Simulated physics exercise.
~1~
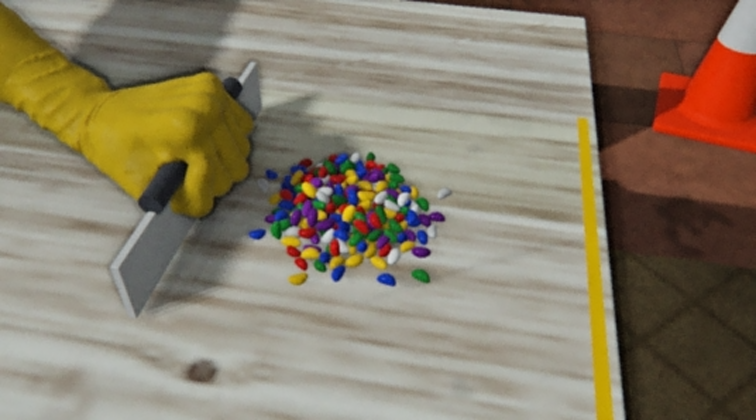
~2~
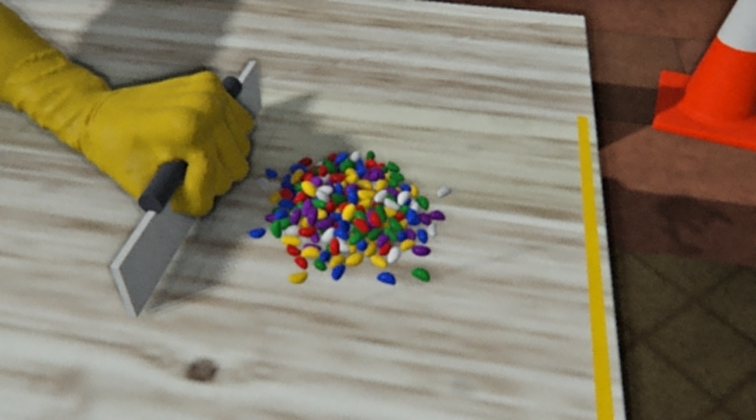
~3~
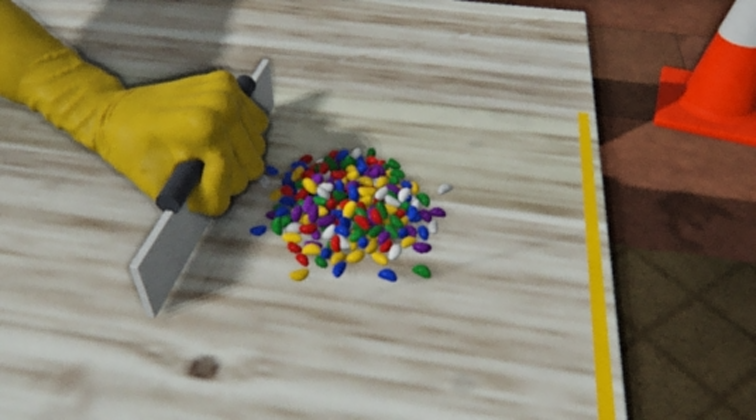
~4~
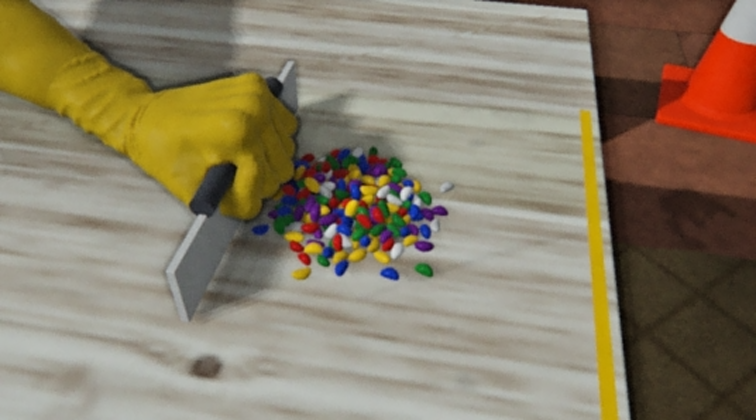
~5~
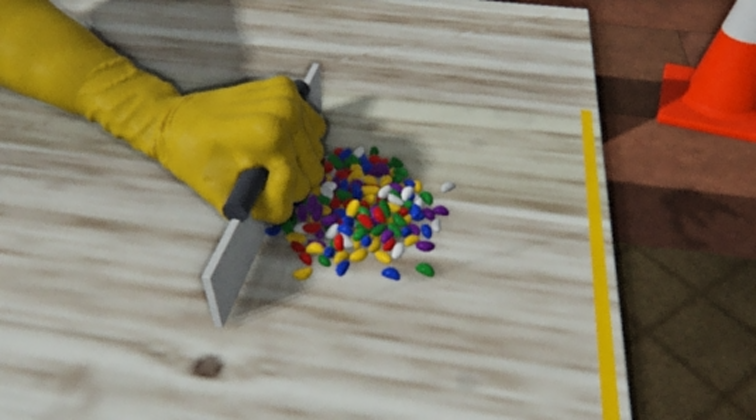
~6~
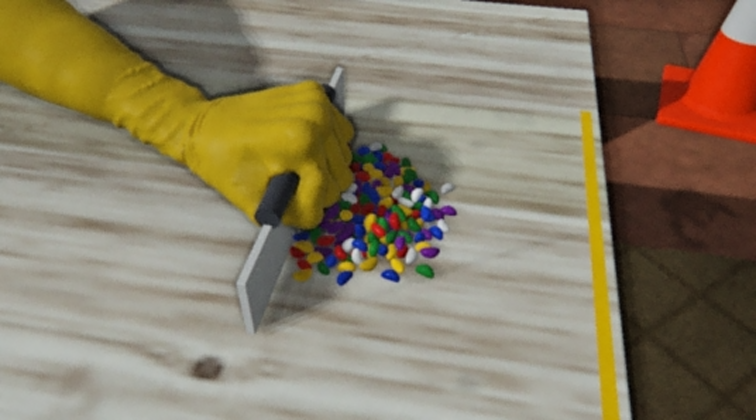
The clip shows a yellow-gloved hand holding a scraper still beside a heap of colourful jelly beans on a pale wooden table, then sliding it right into the heap and pushing the beans a short way across the surface.
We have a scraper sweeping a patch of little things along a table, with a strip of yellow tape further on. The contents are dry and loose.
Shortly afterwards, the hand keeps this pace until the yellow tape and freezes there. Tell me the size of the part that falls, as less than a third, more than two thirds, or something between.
The part that falls is more than two thirds.
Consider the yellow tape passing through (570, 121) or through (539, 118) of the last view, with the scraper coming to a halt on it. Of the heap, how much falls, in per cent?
In order, close to 80 and 40 per cent.
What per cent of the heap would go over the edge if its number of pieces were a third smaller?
Near 100 per cent of the pieces.
Soon after the last picture, scraper still moving, near (459, 174); heap all on the table, its front near (576, 223).
A little later, scraper stopped at the yellow tape; heap nearly all over the edge.
Later still, scraper stopped at the yellow tape; heap all over the edge.
At rest, scraper stopped at the yellow tape; heap all over the edge.
